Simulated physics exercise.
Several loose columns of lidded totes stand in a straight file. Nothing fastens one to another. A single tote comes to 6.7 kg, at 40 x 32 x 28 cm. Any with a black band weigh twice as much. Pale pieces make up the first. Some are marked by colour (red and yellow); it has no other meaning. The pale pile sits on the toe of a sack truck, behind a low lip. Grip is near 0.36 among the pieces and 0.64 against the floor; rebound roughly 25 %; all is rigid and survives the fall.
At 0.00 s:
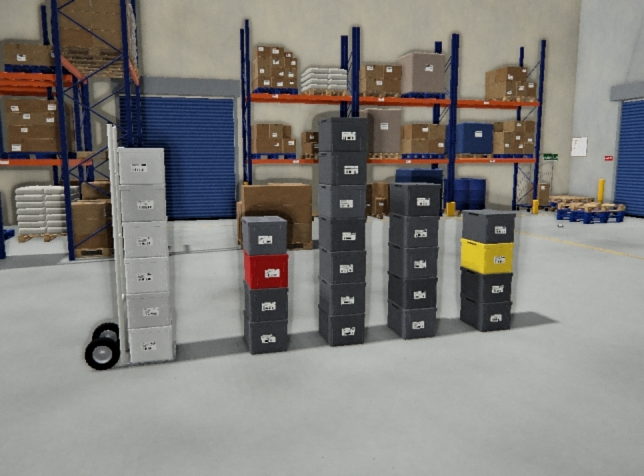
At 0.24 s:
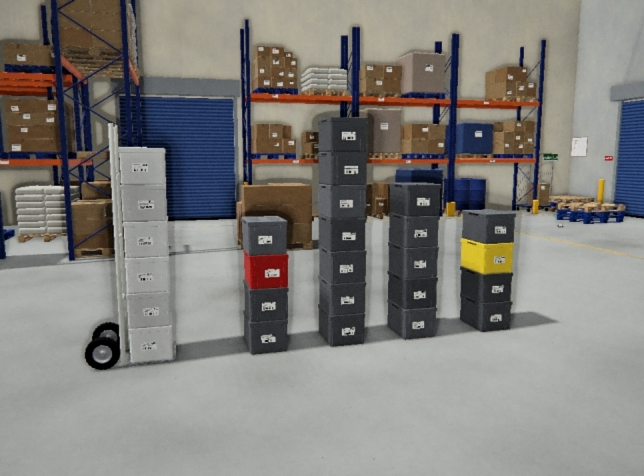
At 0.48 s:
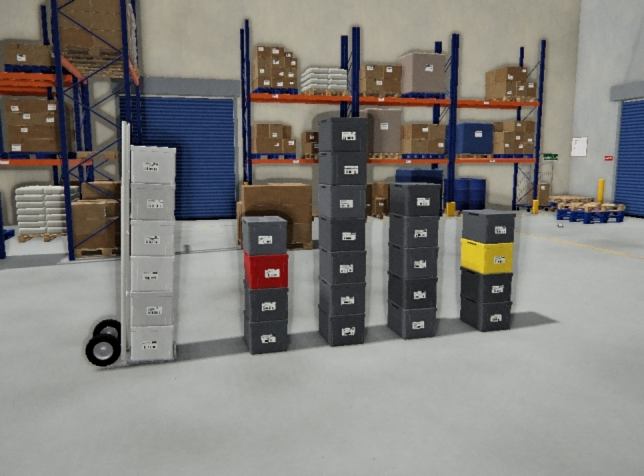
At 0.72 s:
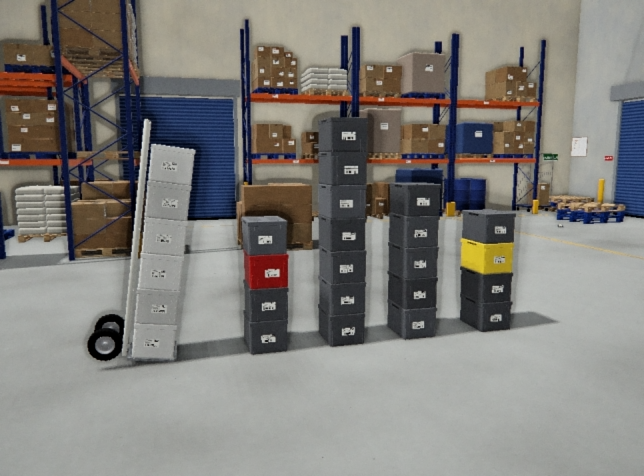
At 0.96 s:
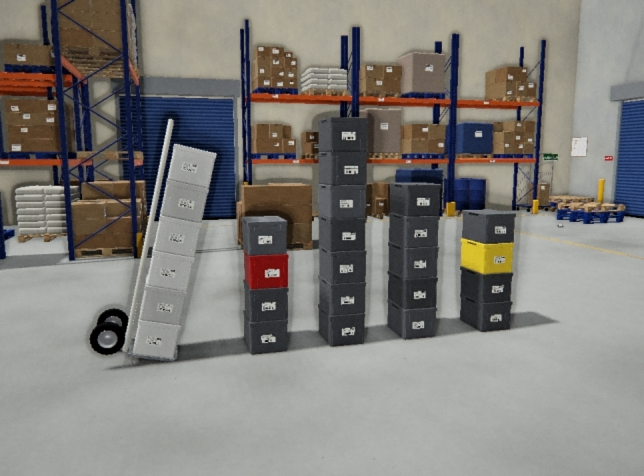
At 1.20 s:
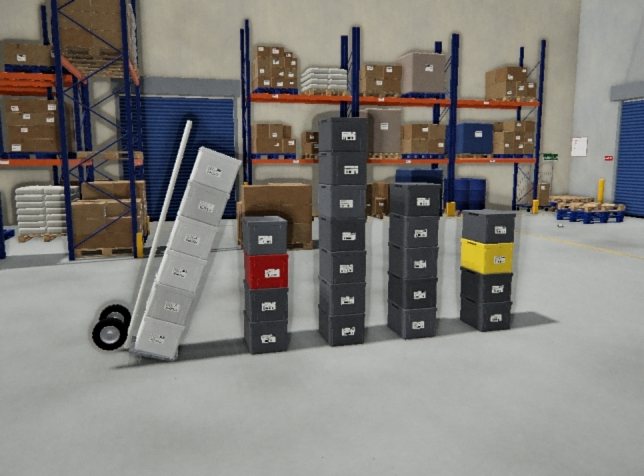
A tall stack of pale boxes on a white hand truck stands at the left of a warehouse, seen from the front by a still camera, with shelving and blue shutters behind. To its right are four dark grey stacks, one with a red box and the last with a yellow one. The truck and pale stack, upright at first, tilt steadily rightward, while the other stacks stay still.
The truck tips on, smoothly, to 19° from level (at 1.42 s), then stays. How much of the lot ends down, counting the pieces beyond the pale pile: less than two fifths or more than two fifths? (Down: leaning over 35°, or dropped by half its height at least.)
Ending down: More than two fifths.
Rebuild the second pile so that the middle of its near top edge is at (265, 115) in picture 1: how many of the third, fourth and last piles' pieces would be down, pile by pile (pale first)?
In that case third 7, fourth 4, last 4.
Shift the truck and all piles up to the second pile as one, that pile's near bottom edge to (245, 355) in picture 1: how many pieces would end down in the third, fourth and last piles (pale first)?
Then third 7, fourth 5, last 4.
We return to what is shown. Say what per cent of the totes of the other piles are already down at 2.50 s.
0 per cent by then.
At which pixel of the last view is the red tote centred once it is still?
Around (339, 284).
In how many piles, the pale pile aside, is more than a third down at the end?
4 of them.
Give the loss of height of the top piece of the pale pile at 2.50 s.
About 40 cm.
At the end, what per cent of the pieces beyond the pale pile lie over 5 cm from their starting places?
95 per cent.
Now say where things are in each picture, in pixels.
In the first picture (we follow the side turned to the camera), truck frame (112, 174) 0° forward; yellow tote (499, 259); red tote (270, 272); no other piece has moved.
The second picture shows truck frame (113, 174) 0° forward; red tote (270, 272).
The third picture shows truck frame (124, 171) 3° forward, top of the pale pile leaning 3°; red tote (270, 272); no other piece has moved.
The fourth picture shows truck frame (142, 168) 8° forward, top of the pale pile leaning 8°; red tote (270, 272); no other piece has moved.
The fifth picture shows truck frame (162, 167) 13° forward, top of the pale pile leaning 14°; red tote (270, 272); no other piece has moved.
The sixth picture shows truck frame (177, 167) 17° forward, top of the pale pile leaning 20°; red tote (270, 272); yellow tote (499, 259); no other piece has moved.
Around 2.50 s, 6 of the pale pile down; none of the 20 other totes down, 11 disturbed; red tote tipped 24°.
Around 3.44 s, 6 of the pale pile down; 15 of the 20 other totes down; red tote tipped 45°, 19 cm lower; yellow tote tipped 20°.
Finally (5.5 s), 6 of the pale pile down; 19 of the 20 other totes down; yellow tote on its side; red tote tipped 45°, 19 cm lower. That is 95 per cent. Seen by the last camera, middles, yellow tote near (576, 300), red tote near (339, 284).
